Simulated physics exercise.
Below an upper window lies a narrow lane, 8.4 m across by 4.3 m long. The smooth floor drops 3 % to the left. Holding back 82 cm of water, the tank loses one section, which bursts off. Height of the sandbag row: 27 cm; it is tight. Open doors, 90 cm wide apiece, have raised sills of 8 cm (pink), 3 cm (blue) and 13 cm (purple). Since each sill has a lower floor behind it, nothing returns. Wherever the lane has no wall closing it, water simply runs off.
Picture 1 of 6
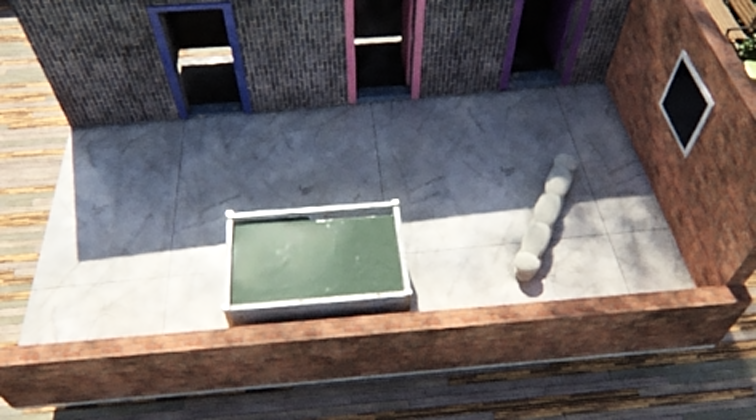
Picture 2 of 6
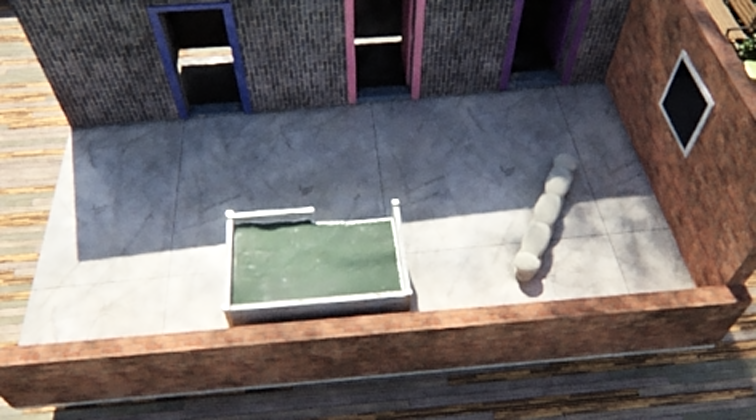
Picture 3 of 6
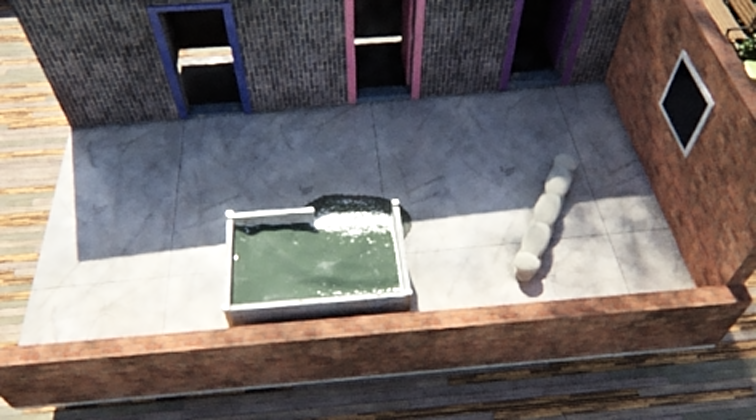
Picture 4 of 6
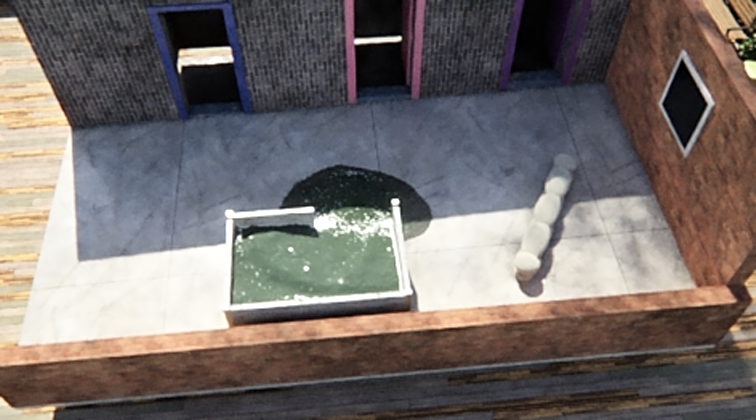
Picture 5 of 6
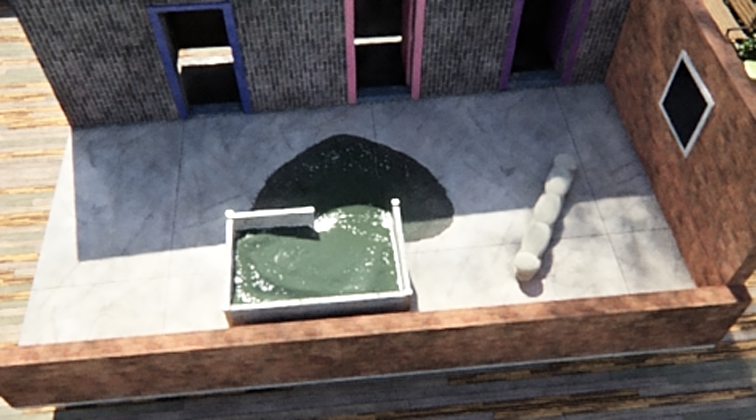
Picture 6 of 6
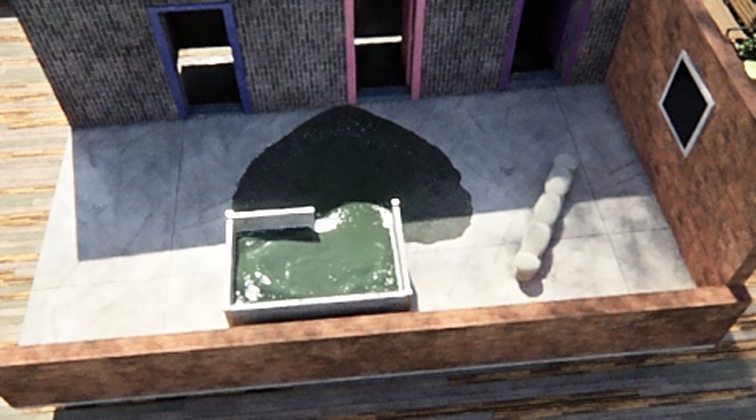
Dark green water pours through a gap in the tank's back wall and spreads across the gray floor.
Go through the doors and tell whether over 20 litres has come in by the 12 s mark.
By then: The pink door has taken in more; the blue door has taken in more; the purple door has taken in less.
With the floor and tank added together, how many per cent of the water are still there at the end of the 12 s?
It comes to near 44 per cent.
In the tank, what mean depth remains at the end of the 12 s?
Depth, averaged: Around 7 centimetres.
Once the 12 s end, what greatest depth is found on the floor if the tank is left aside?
Up to some 8 cm.
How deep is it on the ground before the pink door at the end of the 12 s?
Looks like about 1.5 cm at that spot.
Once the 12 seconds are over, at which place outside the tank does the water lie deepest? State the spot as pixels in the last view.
About (424, 326).
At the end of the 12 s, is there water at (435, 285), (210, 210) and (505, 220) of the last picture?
Going through the three points: Awash, then awash, then awash.
A moment later water covers 30 % of the floor and is deepest (36 cm) near (358, 239); pink door 19 cm at the sill, 51 L in, blue door 10 cm at the sill, 2 L in, purple door not reached.
Soon after water covers 40 % of the floor and is deepest (27 cm) near (400, 99); pink door 25 cm at the sill, 155 L in, blue door 10 cm at the sill, 28 L in, purple door 12 cm at the sill, 0 L in.
Next water covers 50 % of the floor and is deepest (17 cm) near (369, 118); pink door 17 cm at the sill, 239 L in, blue door 8 cm at the sill, 60 L in, purple door 8 cm at the sill, 0 L in.
Later on water covers 70 % of the floor and is deepest (8 cm) near (361, 152); pink door 6 cm at the sill, 270 L in, blue door 5 cm at the sill, 91 L in, purple door 5 cm at the sill, 0 L in.
At the end water covers 60 % of the floor and is deepest (8 cm) near (424, 326); pink door 2 cm at the sill, 270 L in, blue door 4 cm at the sill, 104 L in, purple door 1 cm at the sill, 0 L in.
